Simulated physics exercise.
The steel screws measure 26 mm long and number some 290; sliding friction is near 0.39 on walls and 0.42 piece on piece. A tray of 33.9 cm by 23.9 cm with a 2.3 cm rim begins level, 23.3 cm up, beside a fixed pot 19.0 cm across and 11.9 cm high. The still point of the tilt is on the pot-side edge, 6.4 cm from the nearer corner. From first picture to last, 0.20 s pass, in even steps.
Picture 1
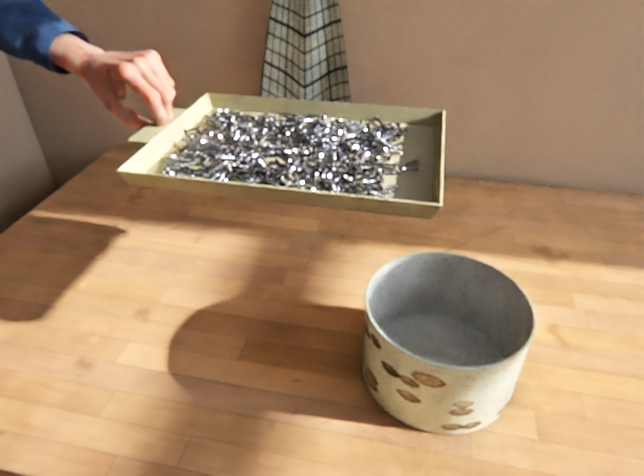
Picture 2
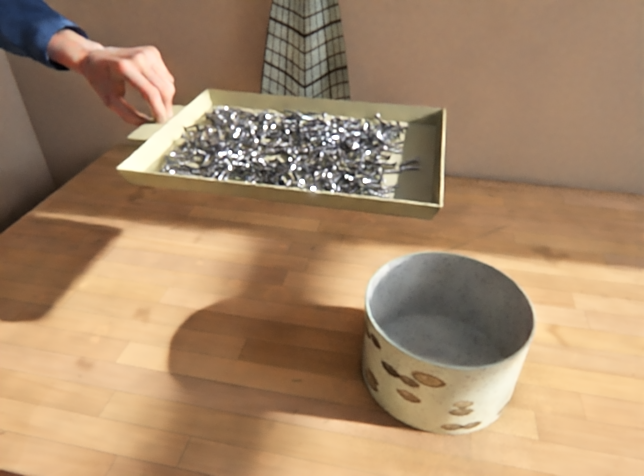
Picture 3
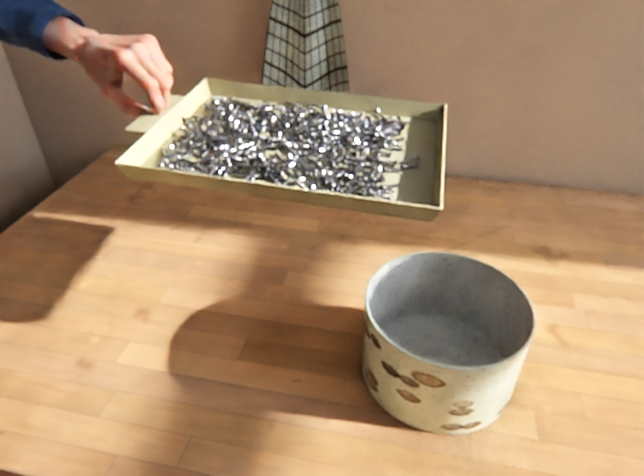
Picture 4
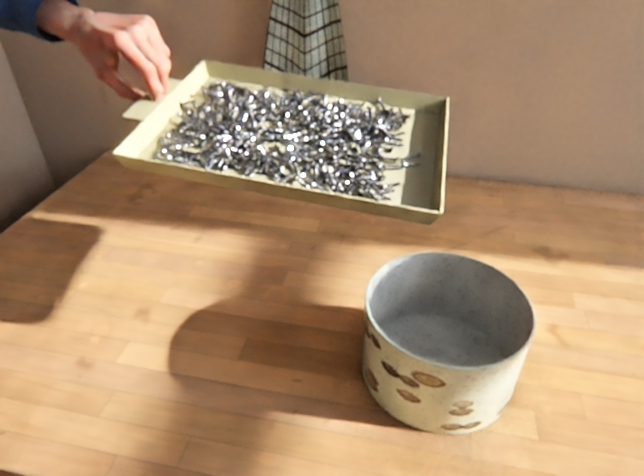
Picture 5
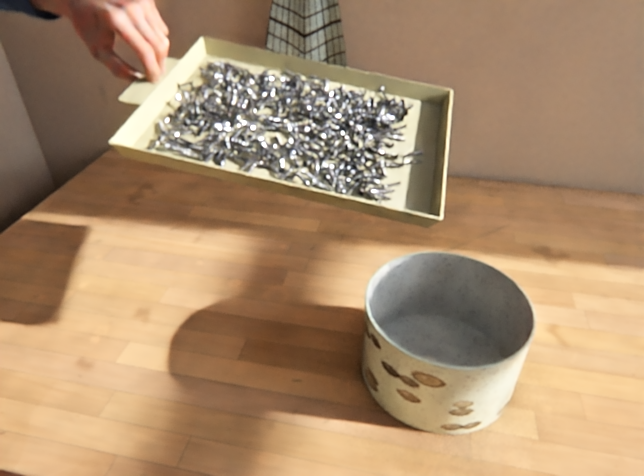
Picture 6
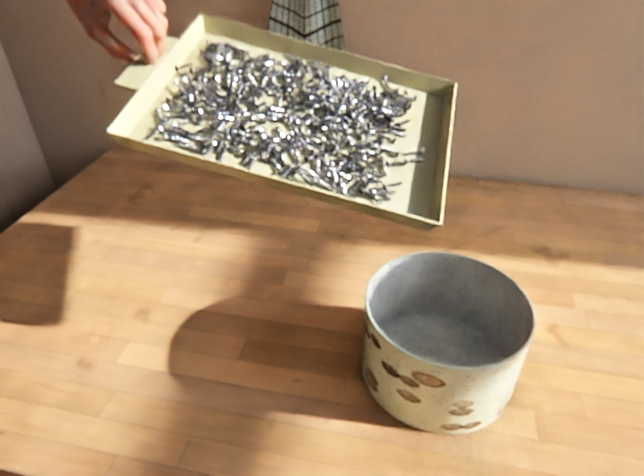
At first, a hand at the left holds a shallow, pale tray of shiny steel screws nearly level above a wooden table, with a round pot below at the right. Then the hand rises, slowly and then faster, tilting the tray down toward its right front corner while the pot stays still.
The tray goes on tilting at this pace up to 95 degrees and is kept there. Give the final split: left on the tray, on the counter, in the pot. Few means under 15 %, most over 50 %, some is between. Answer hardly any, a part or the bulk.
Tray: Hardly any, counter: A part, pot: The bulk.
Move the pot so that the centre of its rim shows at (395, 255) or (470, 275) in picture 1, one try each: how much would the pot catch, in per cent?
Some 10 and 30 per cent.
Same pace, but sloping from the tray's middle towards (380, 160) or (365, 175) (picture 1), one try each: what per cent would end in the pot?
About 30 and 95 per cent.
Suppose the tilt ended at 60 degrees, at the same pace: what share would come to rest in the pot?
Then about 70 per cent.
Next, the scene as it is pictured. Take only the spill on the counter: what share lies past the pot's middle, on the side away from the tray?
About 40 per cent.
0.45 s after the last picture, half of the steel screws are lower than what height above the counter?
Some 22 cm.
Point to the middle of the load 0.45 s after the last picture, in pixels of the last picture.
Near (401, 242).
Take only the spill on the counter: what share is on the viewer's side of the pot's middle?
Some 100 per cent.
Then, 0.27 s after the last picture, tilt 57 degrees; the tray holds 100 %, the pot 0 %.
Then, 0.45 s after the last picture, tilt 82 degrees; the tray holds 55 %, the pot 5 %.
Then, 0.76 s after the last picture, tilt 95 degrees; the tray holds 0 %, the pot 80 %.
In the end, tray 0 %, counter 20 %, pot 80 %.
